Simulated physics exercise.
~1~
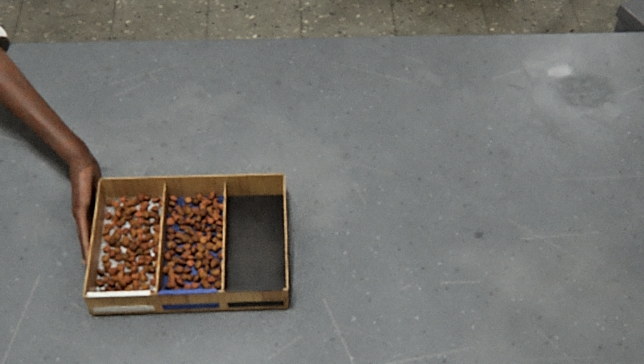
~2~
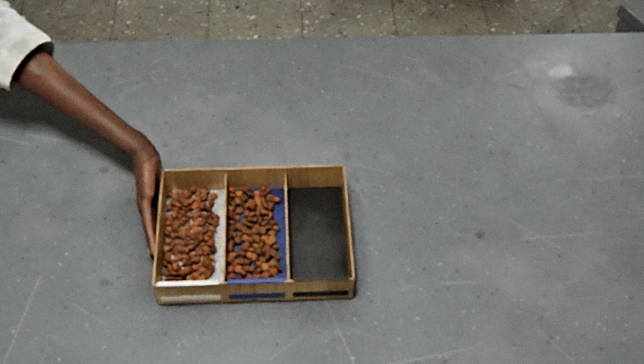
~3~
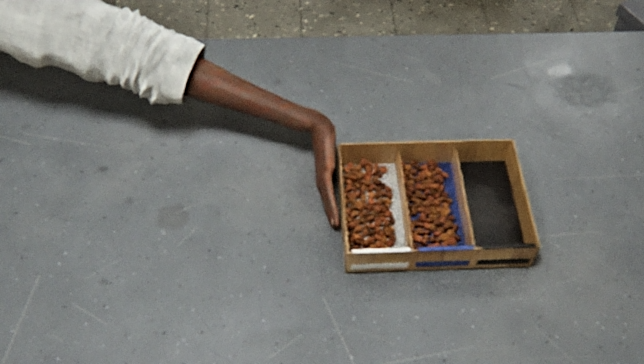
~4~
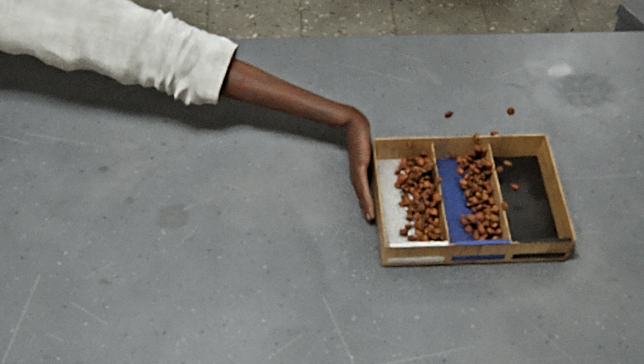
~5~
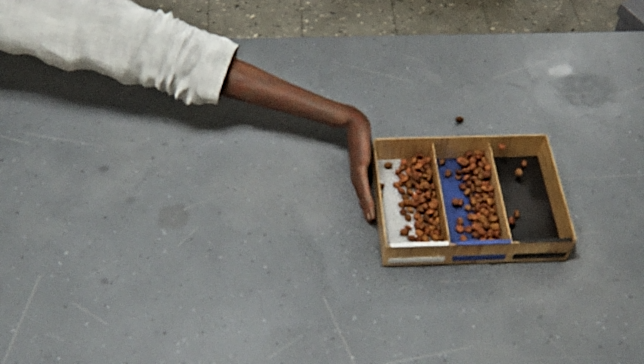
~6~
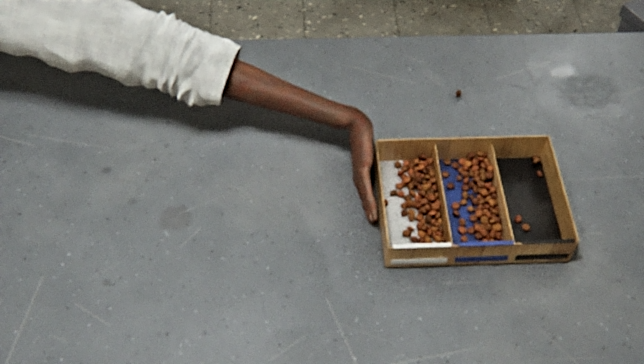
A shallow wooden tray with three compartments, two of them holding reddish-brown pieces of kibble, sits on a scratched grey surface seen from above. The left compartment has a white floor, the middle one blue, and the empty right one black. A hand at the tray's left side, its arm in a white sleeve, pushes it rightward and slightly up across the surface. The tray stops abruptly, and the pieces scatter, a few landing in the black section and one or two beyond the far edge. Finally everything rests, most pieces still in the white and blue sections, the hand against the tray.
